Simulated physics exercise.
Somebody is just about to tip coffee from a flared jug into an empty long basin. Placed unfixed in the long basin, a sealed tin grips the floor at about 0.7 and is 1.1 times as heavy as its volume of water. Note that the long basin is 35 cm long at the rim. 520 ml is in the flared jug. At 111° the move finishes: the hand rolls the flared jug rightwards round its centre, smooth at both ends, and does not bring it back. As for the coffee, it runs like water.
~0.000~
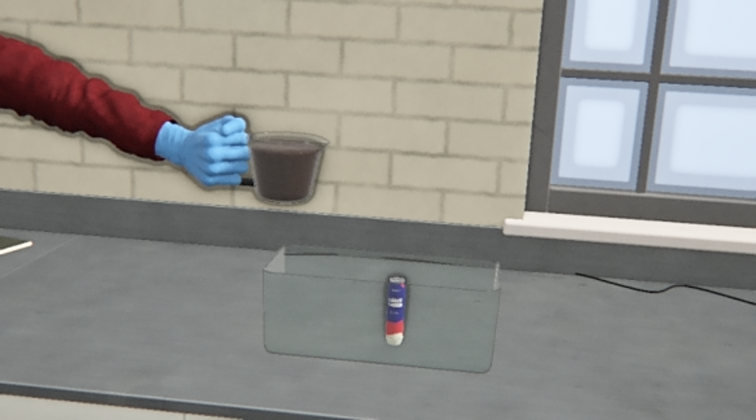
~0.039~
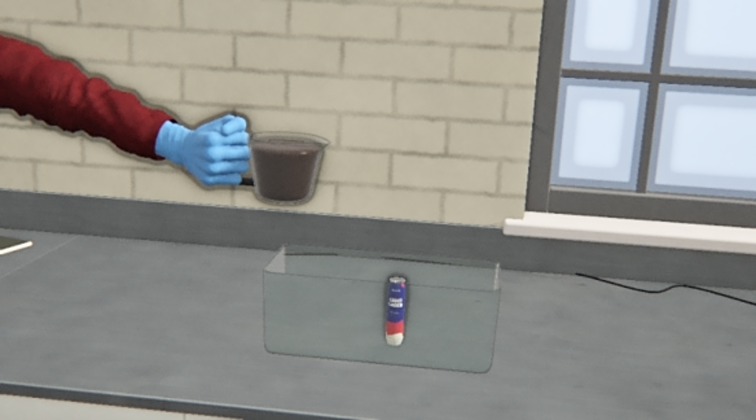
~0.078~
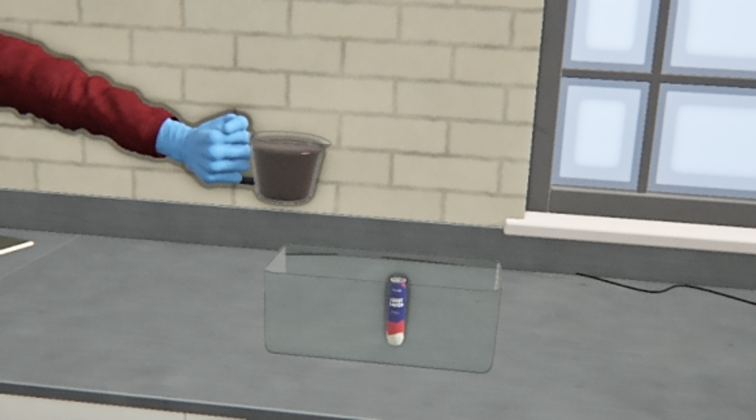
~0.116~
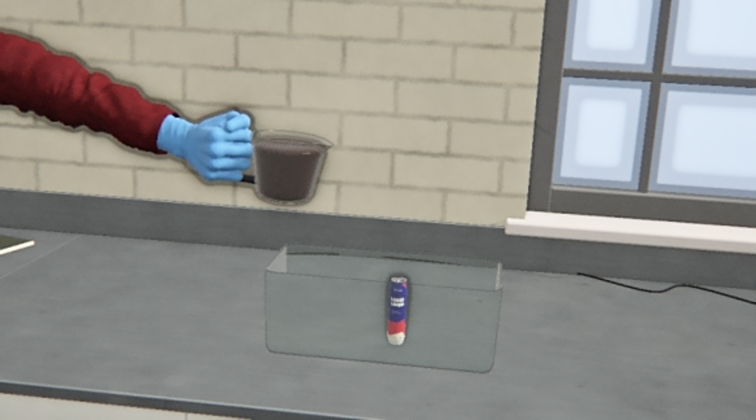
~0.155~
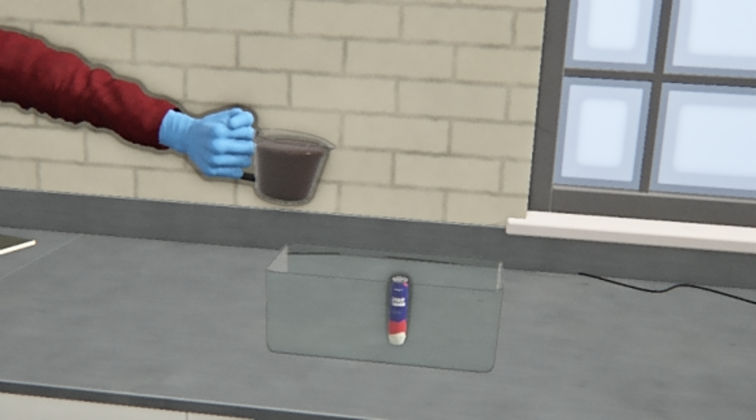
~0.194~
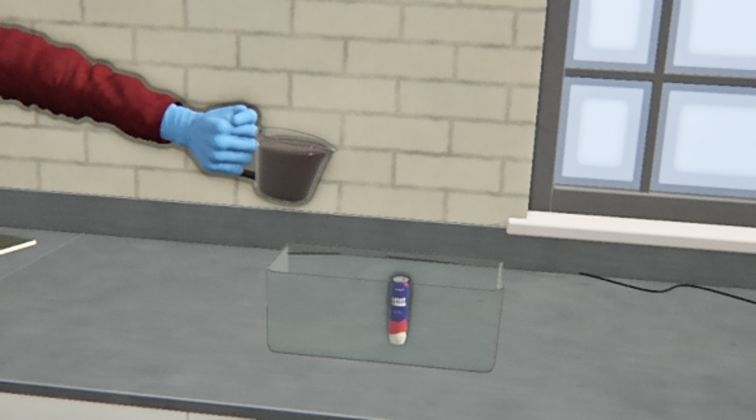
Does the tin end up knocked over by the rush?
No.
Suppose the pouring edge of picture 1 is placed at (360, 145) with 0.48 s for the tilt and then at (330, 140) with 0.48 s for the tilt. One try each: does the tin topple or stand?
Trial 1 - tin tips; trial 2 - tin stays standing.
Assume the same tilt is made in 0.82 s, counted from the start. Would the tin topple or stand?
The tin stays on its base.
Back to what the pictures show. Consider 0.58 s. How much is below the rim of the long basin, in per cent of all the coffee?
At that time the basin holds about 10 per cent of the liquid.
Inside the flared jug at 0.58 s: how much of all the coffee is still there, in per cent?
Roughly 62 per cent.
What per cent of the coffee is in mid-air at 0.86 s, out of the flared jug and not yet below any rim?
Something like 12 per cent is in the air then.
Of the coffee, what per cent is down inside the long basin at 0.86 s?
I'd put it at roughly 82 per cent.
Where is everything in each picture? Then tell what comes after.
The first frame shows tilt 0°; pouring edge (330, 142); surface from (252, 144) to (321, 148); the long basin's rim runs from (274, 258) to (499, 277); the tin's top is at (397, 283).
The second frame shows tilt 0°; pouring edge (331, 142); surface from (253, 144) to (321, 149).
The third frame shows tilt 2°; pouring edge (332, 143); surface from (254, 144) to (322, 149).
The fourth frame shows tilt 4°; pouring edge (334, 144); surface from (256, 143) to (323, 150).
The fifth frame shows tilt 7°; pouring edge (336, 147); surface from (258, 143) to (326, 150).
The sixth frame shows tilt 10°; pouring edge (338, 150); surface from (260, 143) to (329, 151).
Then, 0.58 s in, the tilt is 71° and 62 per cent is still to pour; the tin stands where it began.
Then, 0.86 s in, the tilt is 107° and 7 per cent is still to pour; the tin stands where it began.
Then, 1.16 s in, the tilt is 111° and 0 per cent is still to pour; the tin stands where it began.
Then, 1.48 s in, the tilt is 111° and 0 per cent is still to pour; the tin stands where it began.
Finally, the tin stands where it began.
